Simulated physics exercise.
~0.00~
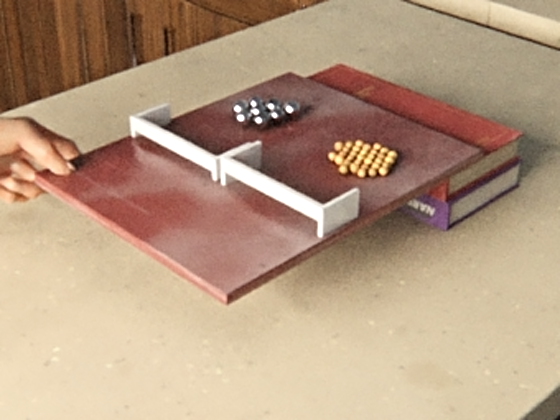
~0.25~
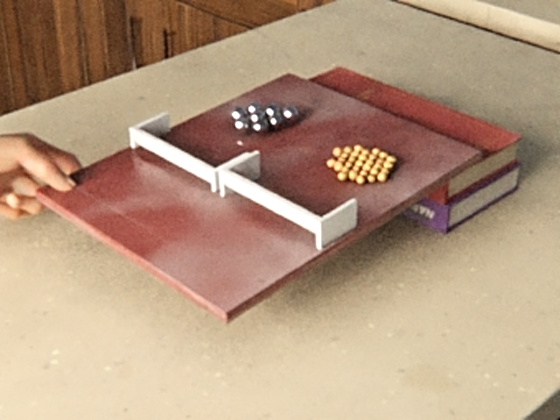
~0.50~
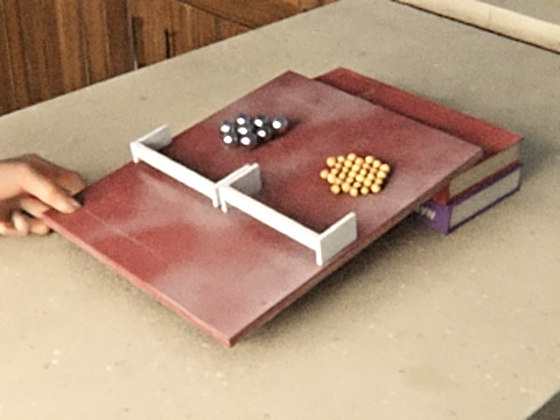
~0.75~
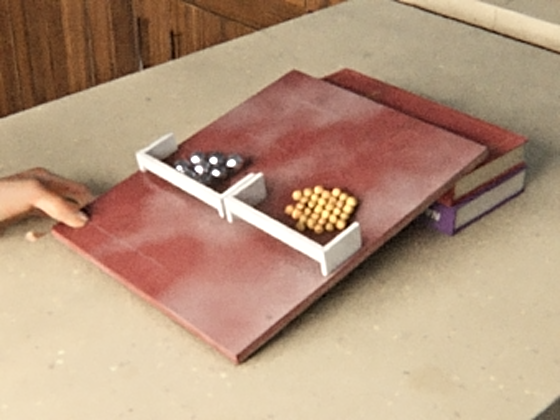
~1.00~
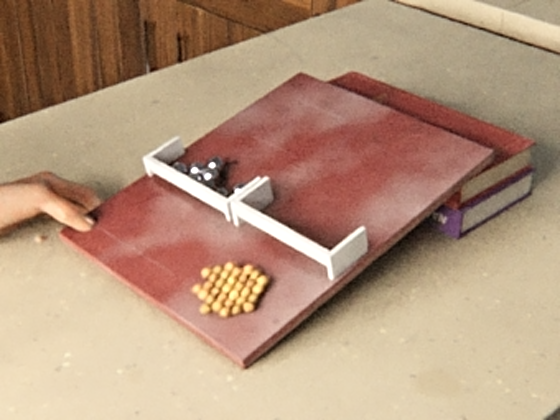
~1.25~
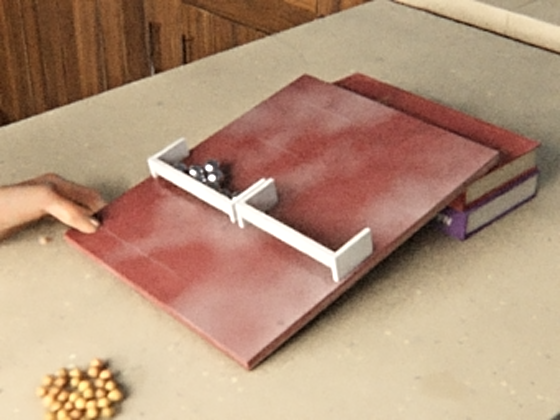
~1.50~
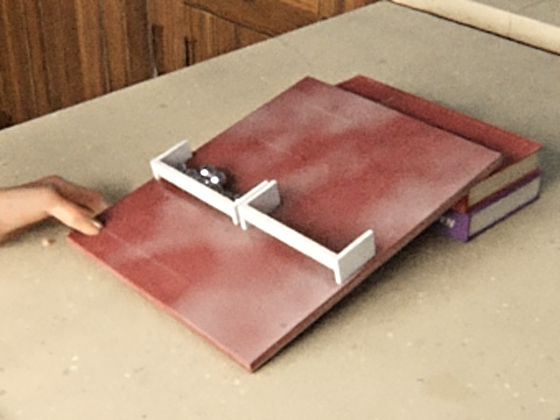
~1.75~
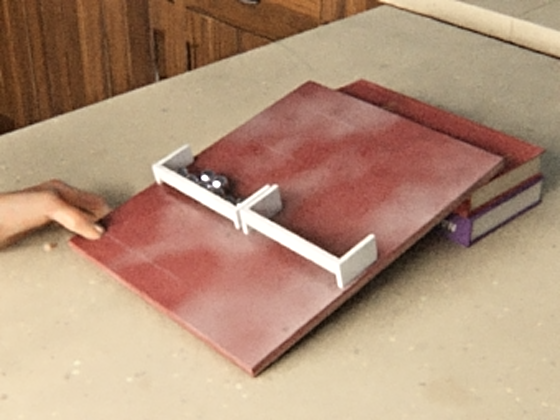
On a counter, a hand lowers a red board; gold beads slide off, dark ones stay.
